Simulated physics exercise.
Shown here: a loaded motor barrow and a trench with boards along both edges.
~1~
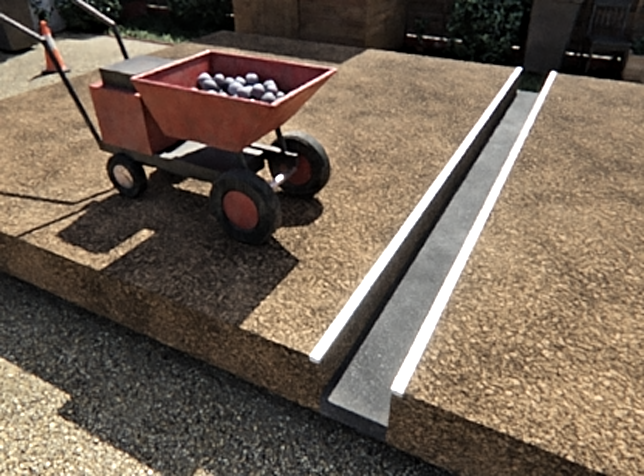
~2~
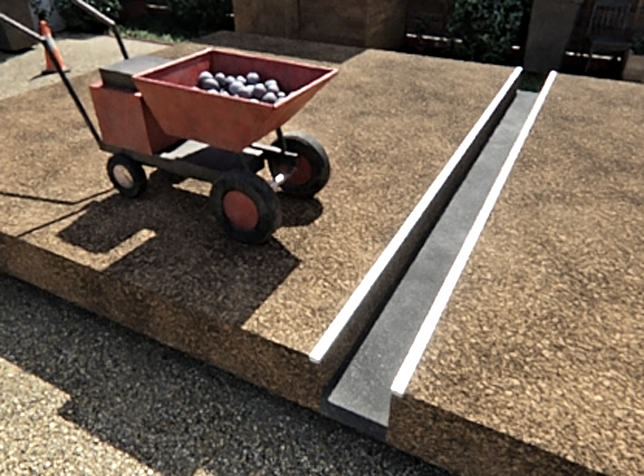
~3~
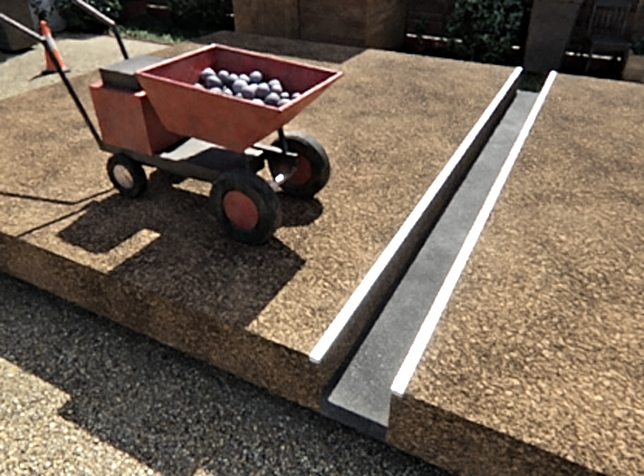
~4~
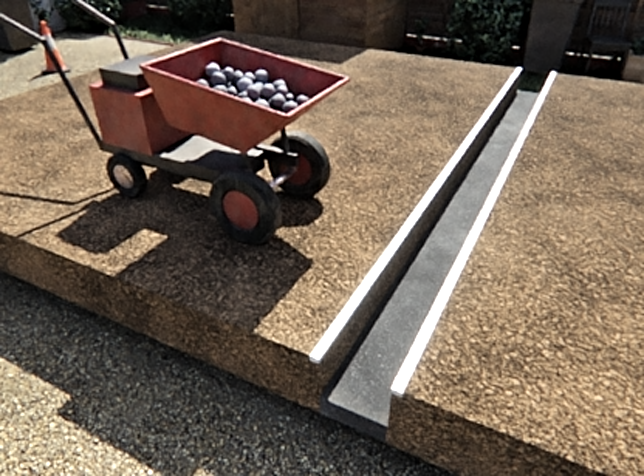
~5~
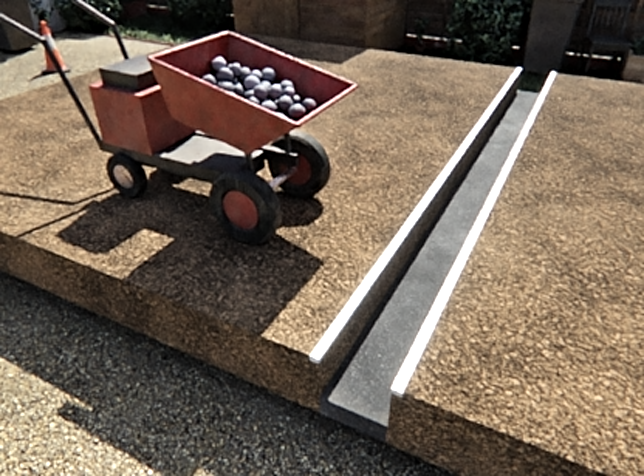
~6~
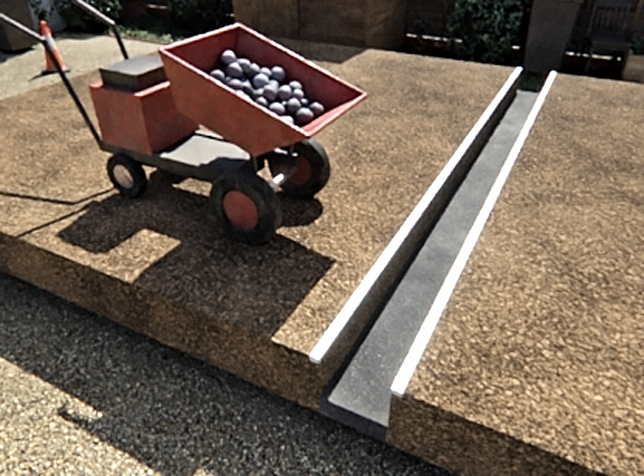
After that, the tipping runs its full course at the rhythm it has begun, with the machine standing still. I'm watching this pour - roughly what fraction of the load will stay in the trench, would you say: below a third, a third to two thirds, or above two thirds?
The trench will get the high band, above two thirds.
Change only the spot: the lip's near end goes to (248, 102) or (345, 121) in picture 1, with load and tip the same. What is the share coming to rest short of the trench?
That comes to some 40 in a hundred for the first try and some 0 in a hundred for the second.
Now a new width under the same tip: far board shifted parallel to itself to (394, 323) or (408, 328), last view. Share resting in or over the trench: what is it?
Lab note: Case 1 around 70 %, case 2 80 %.
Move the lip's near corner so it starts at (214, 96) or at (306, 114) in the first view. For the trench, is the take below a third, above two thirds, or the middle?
First spot: Under a third; second spot: Over two thirds.
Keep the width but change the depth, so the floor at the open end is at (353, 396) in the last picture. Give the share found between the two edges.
The share comes out near 80 percent.
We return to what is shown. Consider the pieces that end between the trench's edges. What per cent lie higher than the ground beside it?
Roughly 0 %.
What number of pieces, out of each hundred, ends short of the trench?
About 15 %.
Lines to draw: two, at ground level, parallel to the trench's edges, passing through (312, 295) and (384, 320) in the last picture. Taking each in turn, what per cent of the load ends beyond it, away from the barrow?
100 and 40 in a hundred.
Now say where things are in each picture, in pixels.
The first picture shows lip of the skip at (272, 107), level; top of the load at (236, 91), round cobbles; first edge of the trench at (350, 308); far edge at (425, 334), the trench over half as wide as the skip, and about as deep as wide.
The second picture shows lip of the skip at (274, 108), level; top of the load at (237, 90).
The third picture shows lip of the skip at (279, 112), tipped barely; top of the load at (240, 89).
The fourth picture shows lip of the skip at (287, 117), tipped a little; top of the load at (245, 87).
The fifth picture shows lip of the skip at (297, 126), tipped a little; top of the load at (225, 75).
The sixth picture shows lip of the skip at (308, 137), tipped clearly; top of the load at (234, 72); first edge of the trench at (350, 308); far edge at (425, 334).
Soon, skip tipped steeply; all in the skip.
A while on, skip tipped right over; most in the skip; a small part short of the trench; a small part in or heaped over the trench.
Towards the end, skip tipped right over; a small part in the skip; a small part short of the trench; most in or heaped over the trench; a stray few beyond it.
Finally, skip tipped right over; a small part short of the trench; most in or heaped over the trench; a stray few beyond it.
